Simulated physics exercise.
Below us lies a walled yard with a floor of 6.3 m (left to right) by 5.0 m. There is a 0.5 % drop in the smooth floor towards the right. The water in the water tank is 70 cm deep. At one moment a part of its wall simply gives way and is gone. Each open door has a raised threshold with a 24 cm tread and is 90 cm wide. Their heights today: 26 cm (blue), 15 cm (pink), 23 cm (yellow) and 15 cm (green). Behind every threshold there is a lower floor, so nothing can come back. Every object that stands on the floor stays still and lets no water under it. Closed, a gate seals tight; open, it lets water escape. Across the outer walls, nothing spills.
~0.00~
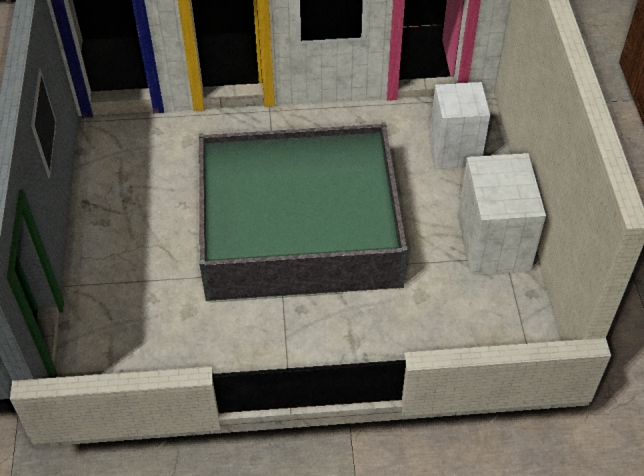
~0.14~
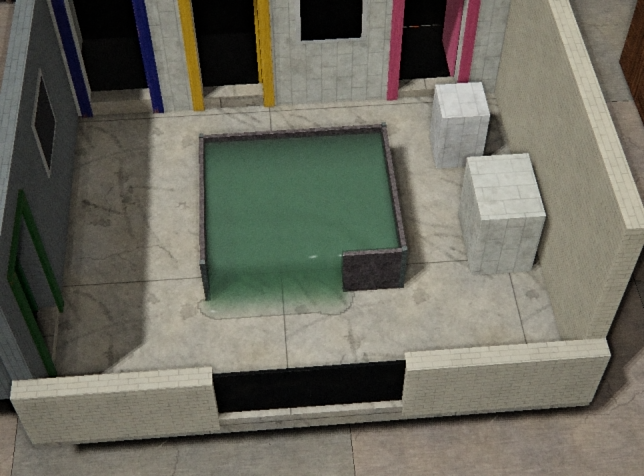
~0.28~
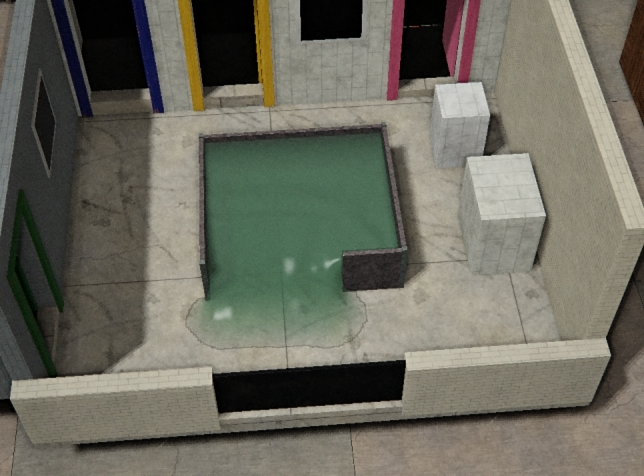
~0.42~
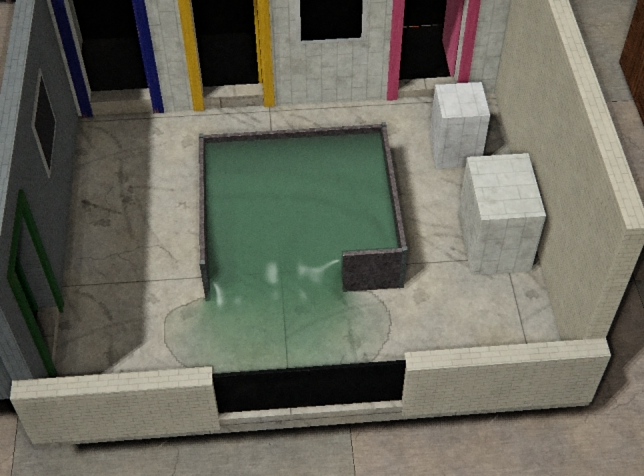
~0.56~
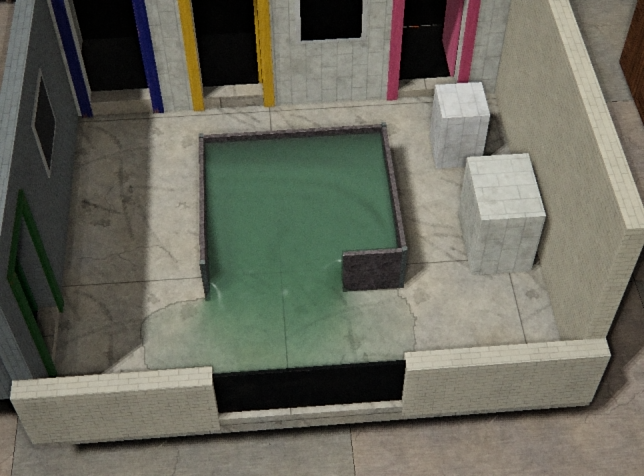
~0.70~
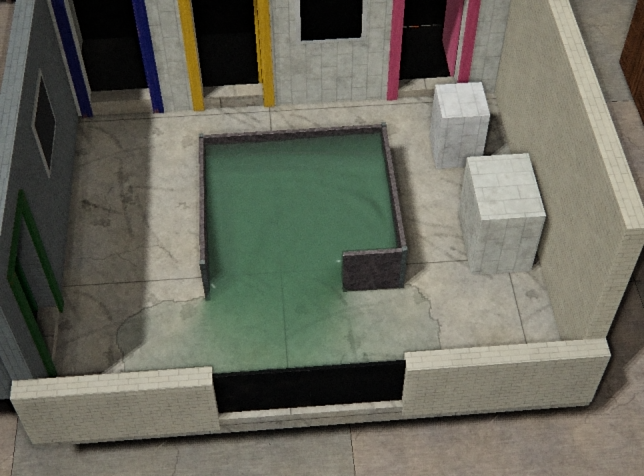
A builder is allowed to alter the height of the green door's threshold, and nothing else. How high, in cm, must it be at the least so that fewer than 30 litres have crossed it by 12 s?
At least roughly 29 cm high.
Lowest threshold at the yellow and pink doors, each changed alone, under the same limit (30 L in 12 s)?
About 9.0 cm at yellow and about 16 cm at pink.
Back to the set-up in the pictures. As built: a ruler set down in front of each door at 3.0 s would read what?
At the blue door the depth is 0 cm, at pink 0 cm, at yellow 0 cm and at green 31 cm.
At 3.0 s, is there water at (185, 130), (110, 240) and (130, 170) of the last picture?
In order: Untouched, soaked, soaked.
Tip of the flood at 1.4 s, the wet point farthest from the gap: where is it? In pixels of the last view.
(557, 377).
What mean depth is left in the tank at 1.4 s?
Some 44 cm.
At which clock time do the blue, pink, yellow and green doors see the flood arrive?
It gets to blue after 3.2 s, pink after 3.8 s, yellow after 3.8 s and green after 1.6 s.
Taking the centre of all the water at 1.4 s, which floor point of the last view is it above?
It lies near (291, 275) in the last picture.
After 1.4 s water covers 25 % of the floor, deepest (54 cm) near (262, 385); it has not reached the green door.
After 3.0 s water covers 60 % of the floor, deepest (40 cm) near (51, 413); 31 cm at the green door, 96 litres in over its 15 cm threshold.
After 12.0 s water covers 95 % of the floor, deepest (18 cm) near (474, 99); 8 cm at the green door, 183 litres in over its 15 cm threshold.
At the green door as built, the water arrived by 1.6 s and peaked near 33 cm at 2.6 s.
With a threshold of 26 cm, 46 litres would have come in within the 12 s; with 35 cm, 8 litres. So under 30 litres takes about 29 cm.
